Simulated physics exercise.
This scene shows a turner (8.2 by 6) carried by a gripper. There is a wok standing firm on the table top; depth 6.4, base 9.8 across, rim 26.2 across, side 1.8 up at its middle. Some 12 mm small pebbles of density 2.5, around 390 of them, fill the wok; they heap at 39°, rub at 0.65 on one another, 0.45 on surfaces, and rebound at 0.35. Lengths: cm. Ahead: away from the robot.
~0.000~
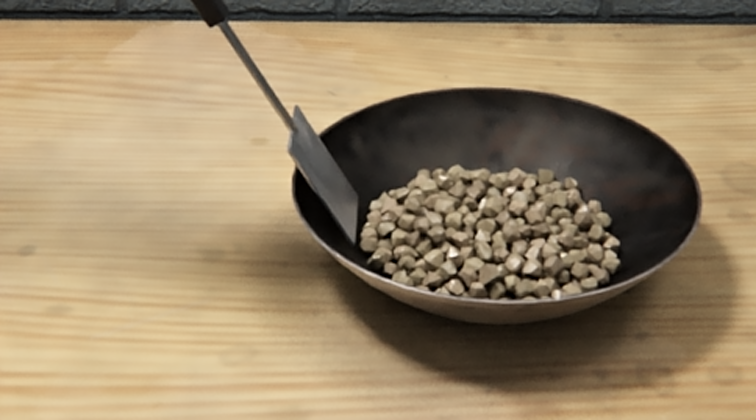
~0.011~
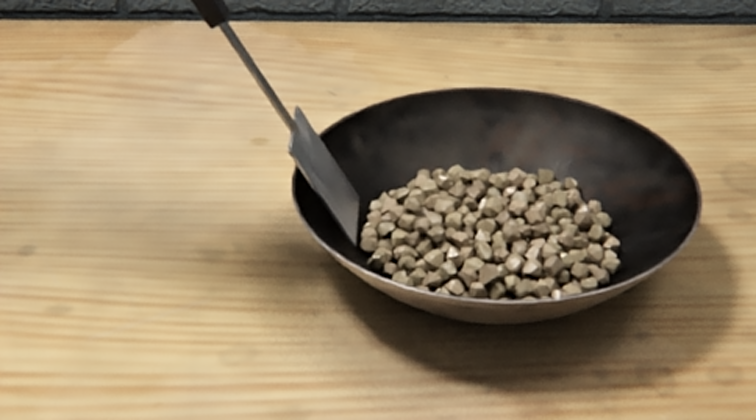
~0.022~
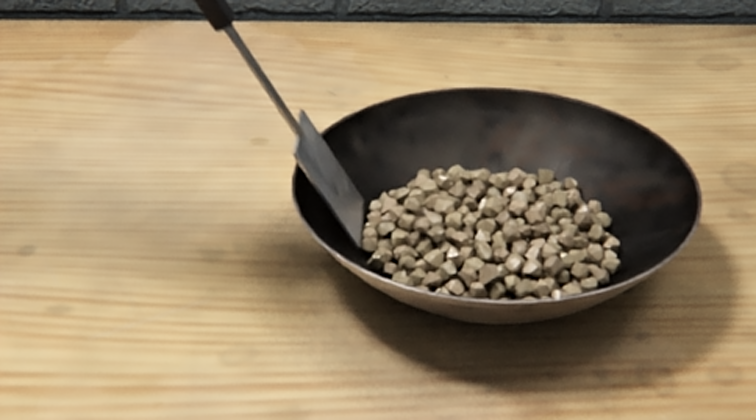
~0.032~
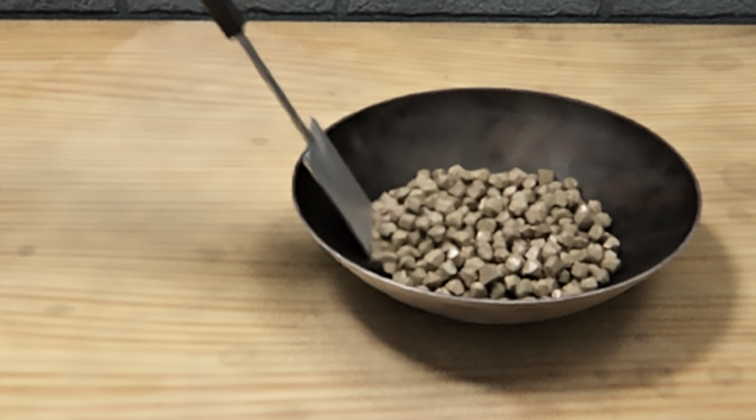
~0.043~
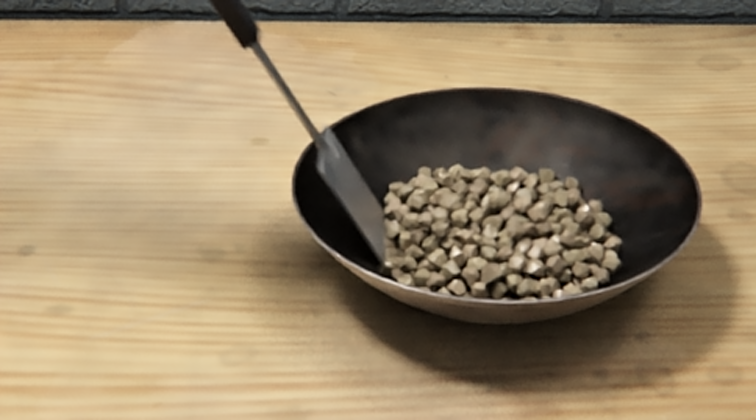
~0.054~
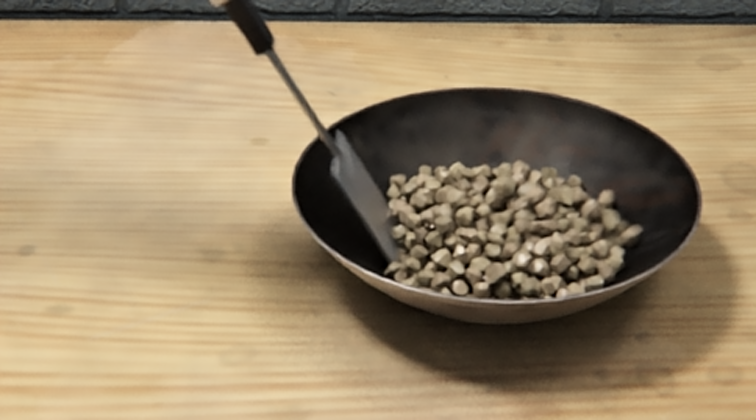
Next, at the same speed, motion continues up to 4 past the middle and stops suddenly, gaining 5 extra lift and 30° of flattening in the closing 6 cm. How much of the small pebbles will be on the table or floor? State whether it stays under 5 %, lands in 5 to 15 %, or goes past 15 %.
It stays under 5 %.
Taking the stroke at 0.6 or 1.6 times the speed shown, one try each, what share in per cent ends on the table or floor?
Roughly 0 per cent on the first try and 10 per cent on the second.
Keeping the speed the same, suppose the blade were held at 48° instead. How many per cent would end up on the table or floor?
That gives about 5 in a hundred.
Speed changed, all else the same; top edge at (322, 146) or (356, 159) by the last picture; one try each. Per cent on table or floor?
That comes to about 0 and about 10 percent, in that order.
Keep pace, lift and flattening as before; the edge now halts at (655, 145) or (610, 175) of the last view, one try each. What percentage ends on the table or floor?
About 40 and 20 per cent.
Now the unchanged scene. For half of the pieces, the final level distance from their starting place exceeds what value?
Somewhere near 4 centimetres, I reckon.
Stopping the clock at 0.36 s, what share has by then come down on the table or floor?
It works out to about 2 in a hundred.
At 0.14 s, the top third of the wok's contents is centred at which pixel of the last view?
Around (584, 210).
After 0.10 s, sloping 61°, highest piece 8 above the table; 389 in the wok.
After 0.14 s, sloping 48°, highest piece 10 above the table; 386 in the wok, 3 on the blade or in flight.
After 0.36 s, sloping 31°, highest piece 7 above the table; 379 in the wok, 6 on the table or floor, 4 on the blade or in flight.
After 1.41 s, sloping 31°, highest piece 7 above the table; 379 in the wok, 10 on the table or floor.
In the end, 379 in the wok, 10 on the table or floor. That is 3 % on the table or floor.
